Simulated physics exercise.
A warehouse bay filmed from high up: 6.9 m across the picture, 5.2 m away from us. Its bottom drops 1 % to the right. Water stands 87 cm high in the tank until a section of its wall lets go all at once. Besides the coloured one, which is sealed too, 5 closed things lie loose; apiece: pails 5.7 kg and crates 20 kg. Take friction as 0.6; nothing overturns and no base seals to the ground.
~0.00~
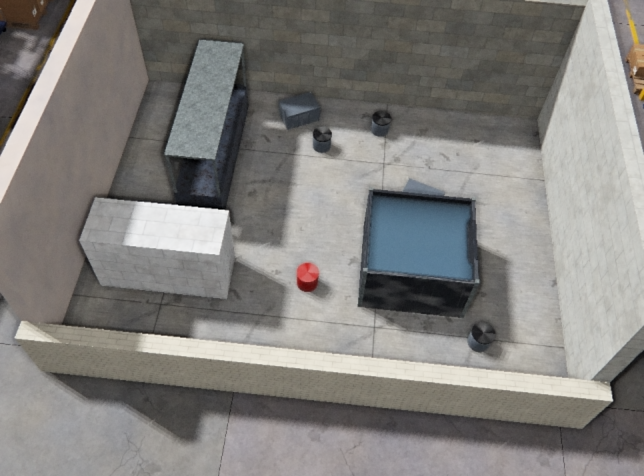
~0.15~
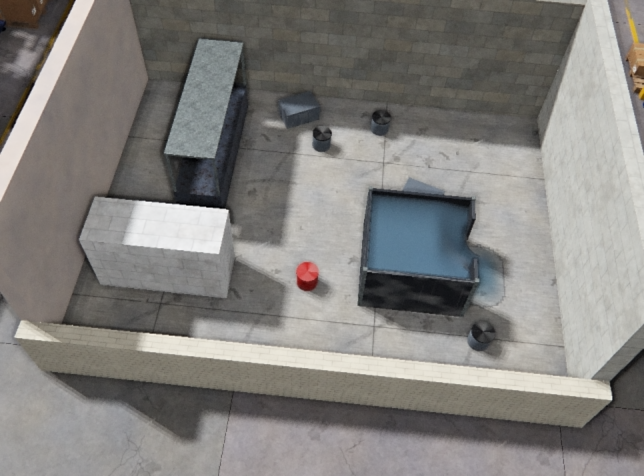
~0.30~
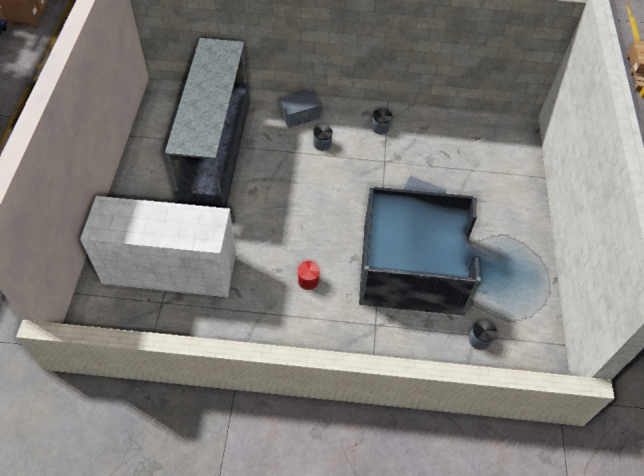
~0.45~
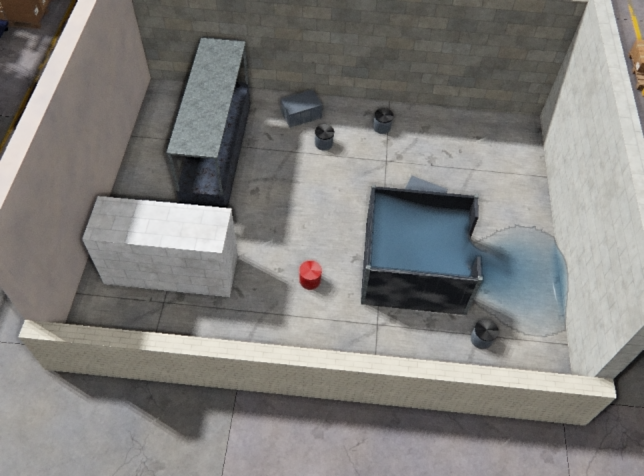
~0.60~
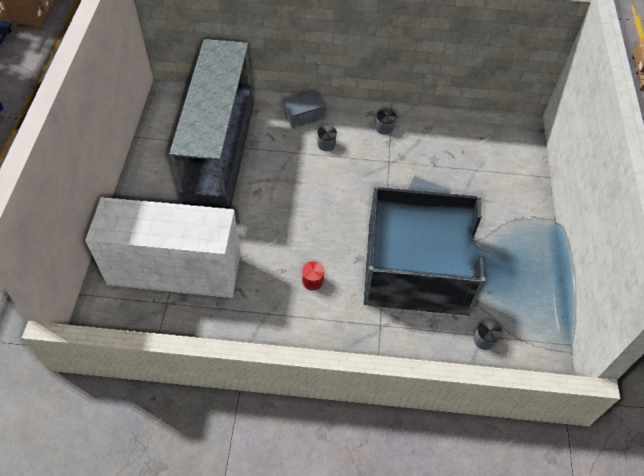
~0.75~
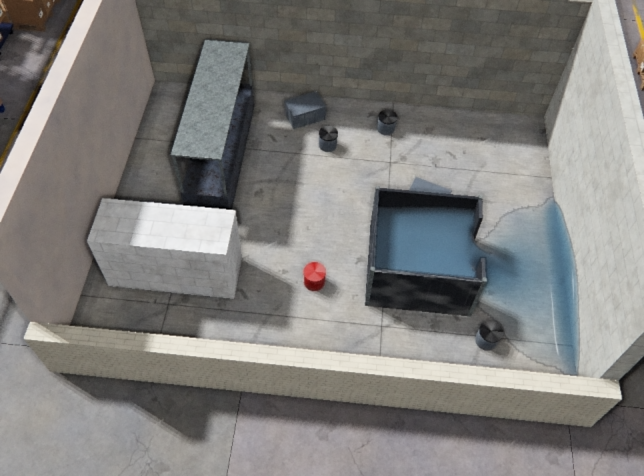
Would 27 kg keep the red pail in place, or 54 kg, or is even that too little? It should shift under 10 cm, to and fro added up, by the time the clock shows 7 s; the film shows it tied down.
I expect that the lower weight is enough.
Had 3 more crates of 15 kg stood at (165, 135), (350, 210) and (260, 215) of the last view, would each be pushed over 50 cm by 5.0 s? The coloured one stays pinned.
In turn: Less, under, less.
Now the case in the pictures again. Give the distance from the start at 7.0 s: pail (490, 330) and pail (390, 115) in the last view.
In turn: 50 cm, 120 cm.
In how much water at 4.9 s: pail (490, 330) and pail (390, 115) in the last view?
Roughly 6 and 6 cm.
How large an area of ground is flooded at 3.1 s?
Roughly 17 m2.
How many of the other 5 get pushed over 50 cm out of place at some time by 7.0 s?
That makes 1.
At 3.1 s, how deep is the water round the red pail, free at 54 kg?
About 2 cm.
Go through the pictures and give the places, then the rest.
The red pail at (308, 272), on the bottom; 1.9 m2 under water; 0 of 6 have shifted, in the first picture.
The red pail at (307, 271) rests on the ground; water covers 2.3 m2; 0 of 6 have shifted, in the second picture.
The red pail at (309, 270) rests on the ground; 3.2 m2 under water; 0 of 6 have shifted, in the third picture.
The red pail at (310, 270), on the bottom; 3.9 m2 under water; 0 of 6 have shifted, in the fourth picture.
The red pail at (313, 271) rests on the ground; 4.3 m2 under water; 0 of 6 have shifted, in the fifth picture.
The red pail at (315, 272) rests on the ground; water covers 4.8 m2; 0 of 6 have shifted, in the sixth picture.
After 1.4 s the red pail would be 0 cm from its start with 27 kg and 0 cm from its start with 54 kg; 0 cm of water round it then.
After 3.1 s the red pail would be 0 cm from its start with 27 kg and 0 cm from its start with 54 kg; 2 cm of water round it then.
After 4.9 s the red pail would be 0 cm from its start with 27 kg and 0 cm from its start with 54 kg; 3 cm of water round it then.
After 7.0 s the red pail would be 0 cm from its start with 27 kg and 0 cm from its start with 54 kg; 4 cm of water round it then.
